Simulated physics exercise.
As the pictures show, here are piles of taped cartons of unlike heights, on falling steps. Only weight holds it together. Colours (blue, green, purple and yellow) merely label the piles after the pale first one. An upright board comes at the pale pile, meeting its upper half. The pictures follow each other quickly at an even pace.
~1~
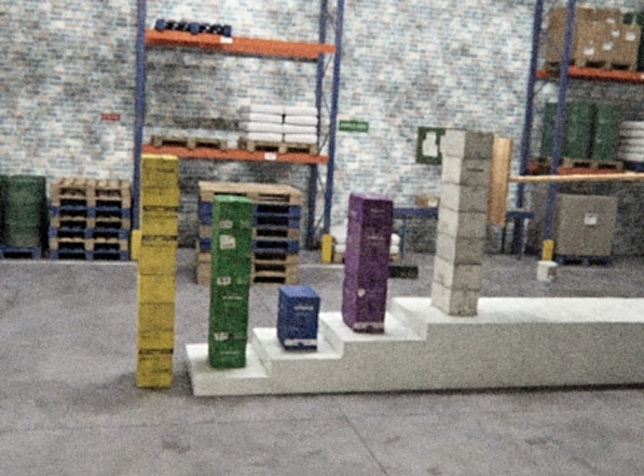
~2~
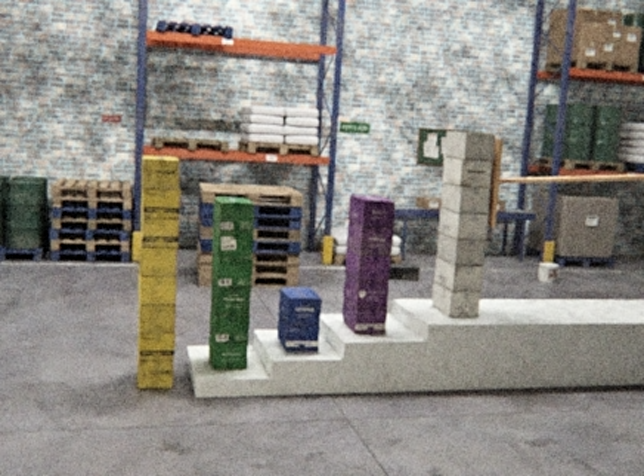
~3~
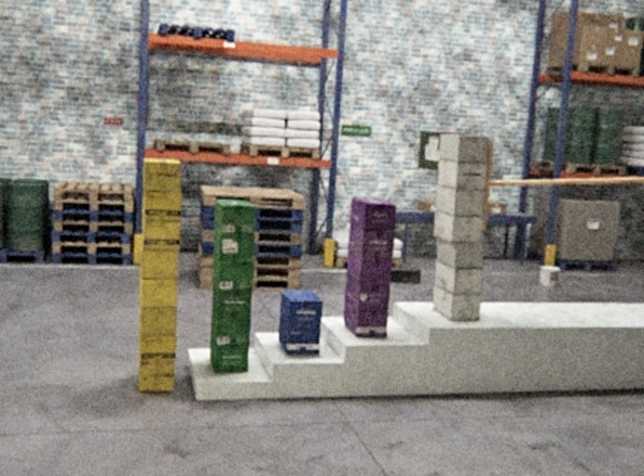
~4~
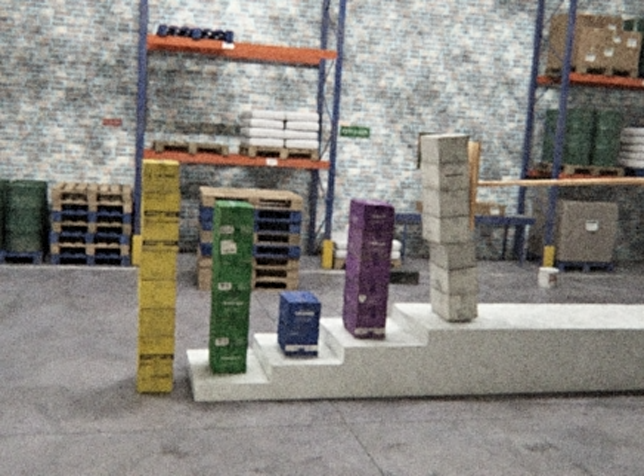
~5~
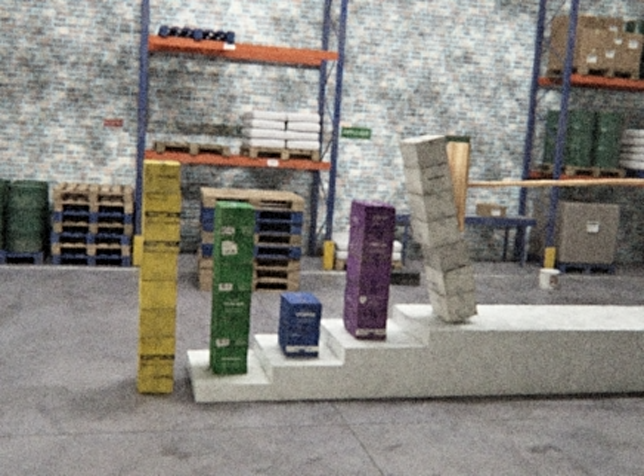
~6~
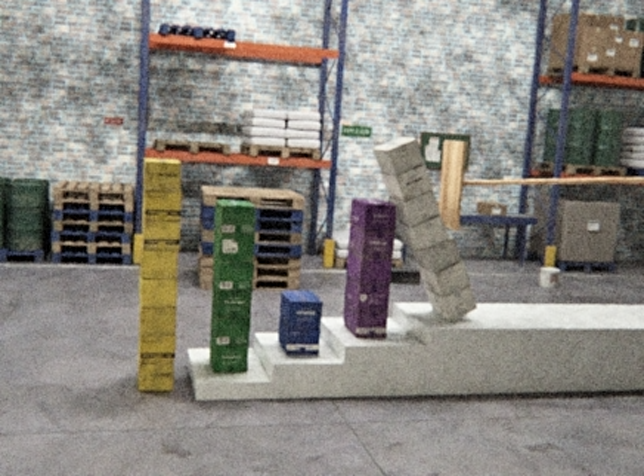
A tall pale stack of taped cartons stood on the highest step beside purple, blue, green and yellow piles, and an upright board moved left into its upper half, tilting it far over leftward.
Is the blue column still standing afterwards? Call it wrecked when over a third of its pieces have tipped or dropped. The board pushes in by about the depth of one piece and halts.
That pile survives.
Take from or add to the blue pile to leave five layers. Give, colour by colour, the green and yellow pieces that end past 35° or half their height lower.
By colour: Green 6, yellow 8.
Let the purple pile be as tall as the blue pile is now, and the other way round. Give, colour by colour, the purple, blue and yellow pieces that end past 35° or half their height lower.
The counts are purple 0, blue 4, yellow 8.
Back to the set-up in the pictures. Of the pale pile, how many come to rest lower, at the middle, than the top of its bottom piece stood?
7 pale pieces.
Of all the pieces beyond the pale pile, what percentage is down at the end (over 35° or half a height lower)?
It is close to 75 per cent.
Soon, 7 of the pale pile down; none of the 2 blue cartons down (0 of 21 in all colours); top blue carton unmoved; top purple carton tipped a little.
A while on, 7 of the pale pile down; none of the 2 blue cartons down (3 of 21 in all colours); top blue carton displaced a little; top purple carton tipped well over, about its own height lower.
Towards the end, 7 of the pale pile down; none of the 2 blue cartons down (8 of 21 in all colours); top blue carton displaced a little; top green carton tipped well over, about its own height lower.
Then, 7 of the pale pile down; none of the 2 blue cartons down (16 of 21 in all colours); top blue carton displaced a little; top green carton on its side.
Finally, 7 of the pale pile down; none of the 2 blue cartons down (16 of 21 in all colours); top blue carton displaced a little; top green carton on its side. Seen by the last camera, middles, top blue carton near (294, 309).
